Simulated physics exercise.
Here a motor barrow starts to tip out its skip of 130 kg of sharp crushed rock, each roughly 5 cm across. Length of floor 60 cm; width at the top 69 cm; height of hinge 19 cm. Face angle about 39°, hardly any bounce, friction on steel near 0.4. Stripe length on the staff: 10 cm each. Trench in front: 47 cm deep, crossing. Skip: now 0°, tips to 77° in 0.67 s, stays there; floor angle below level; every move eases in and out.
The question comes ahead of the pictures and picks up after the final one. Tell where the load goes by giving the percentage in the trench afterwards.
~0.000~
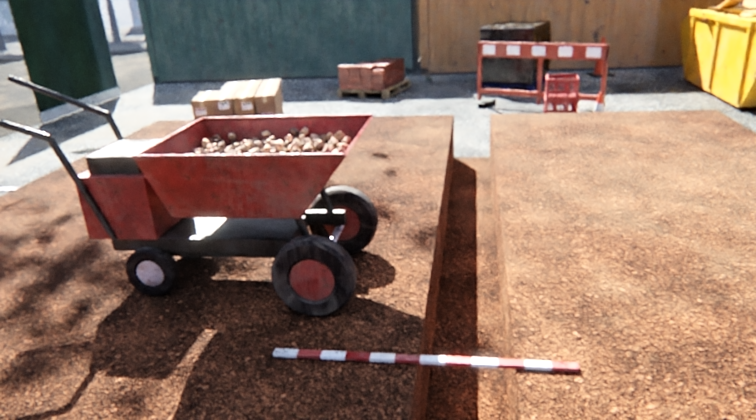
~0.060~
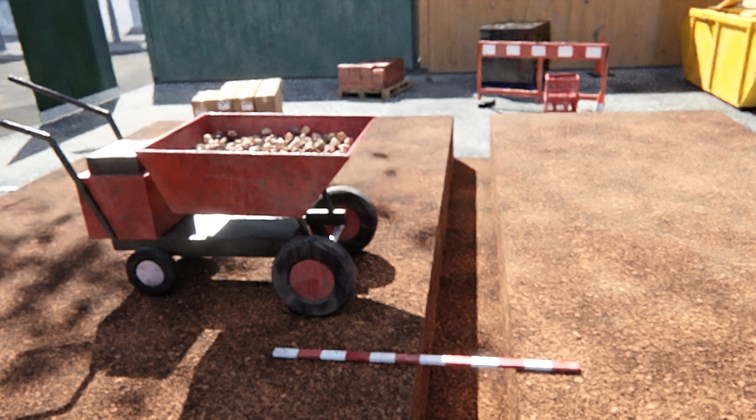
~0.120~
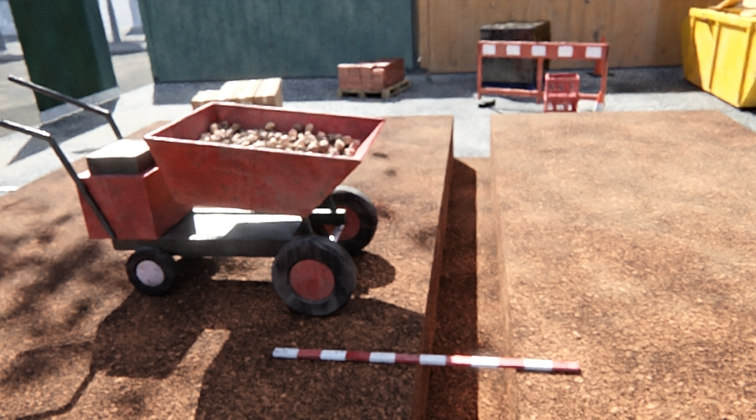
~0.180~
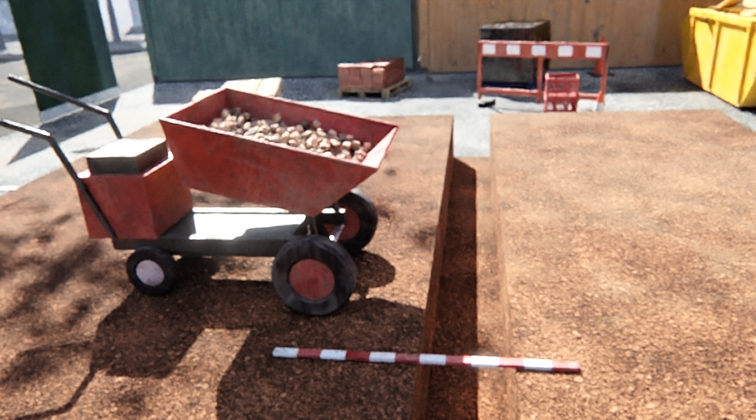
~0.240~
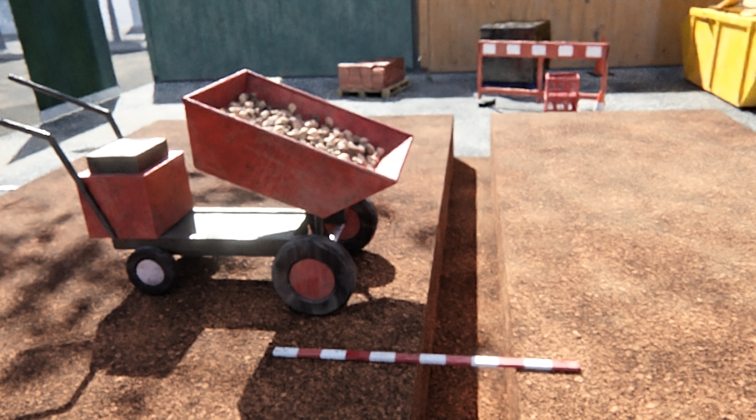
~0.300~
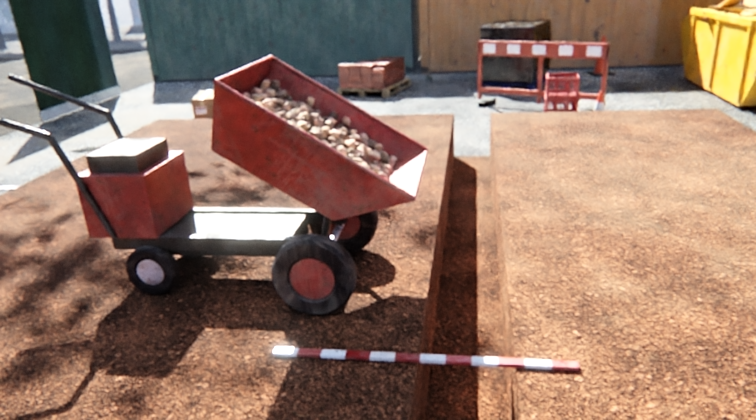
About 69 per cent of the load is in the trench.
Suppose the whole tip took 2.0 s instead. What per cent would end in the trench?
My guess is near 95 percent.
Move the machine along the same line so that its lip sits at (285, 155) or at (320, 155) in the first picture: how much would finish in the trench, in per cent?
Estimates: 90 % then 90 %.
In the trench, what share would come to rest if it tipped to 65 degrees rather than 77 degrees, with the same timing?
Close to 50 per cent then.
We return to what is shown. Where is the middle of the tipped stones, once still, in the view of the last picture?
I'd put it close to (492, 344).
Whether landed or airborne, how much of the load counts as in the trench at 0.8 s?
By then, around 30 percent.
After 0.5 s the floor is at 65°; 100 % in the skip; the foremost stones are at (434, 218).
After 0.8 s the floor is at 77°; 67 % in the skip, 28 % in the trench, 5 % past the trench; the foremost stones are at (524, 277).
After 1.1 s the floor is at 77°; 10 % in the skip, 59 % in the trench, 31 % past the trench; the foremost stones are at (698, 279).
After 3.1 s the floor is at 77°; 0 % in the skip, 69 % in the trench, 31 % past the trench; the foremost stones are past the picture's edge.
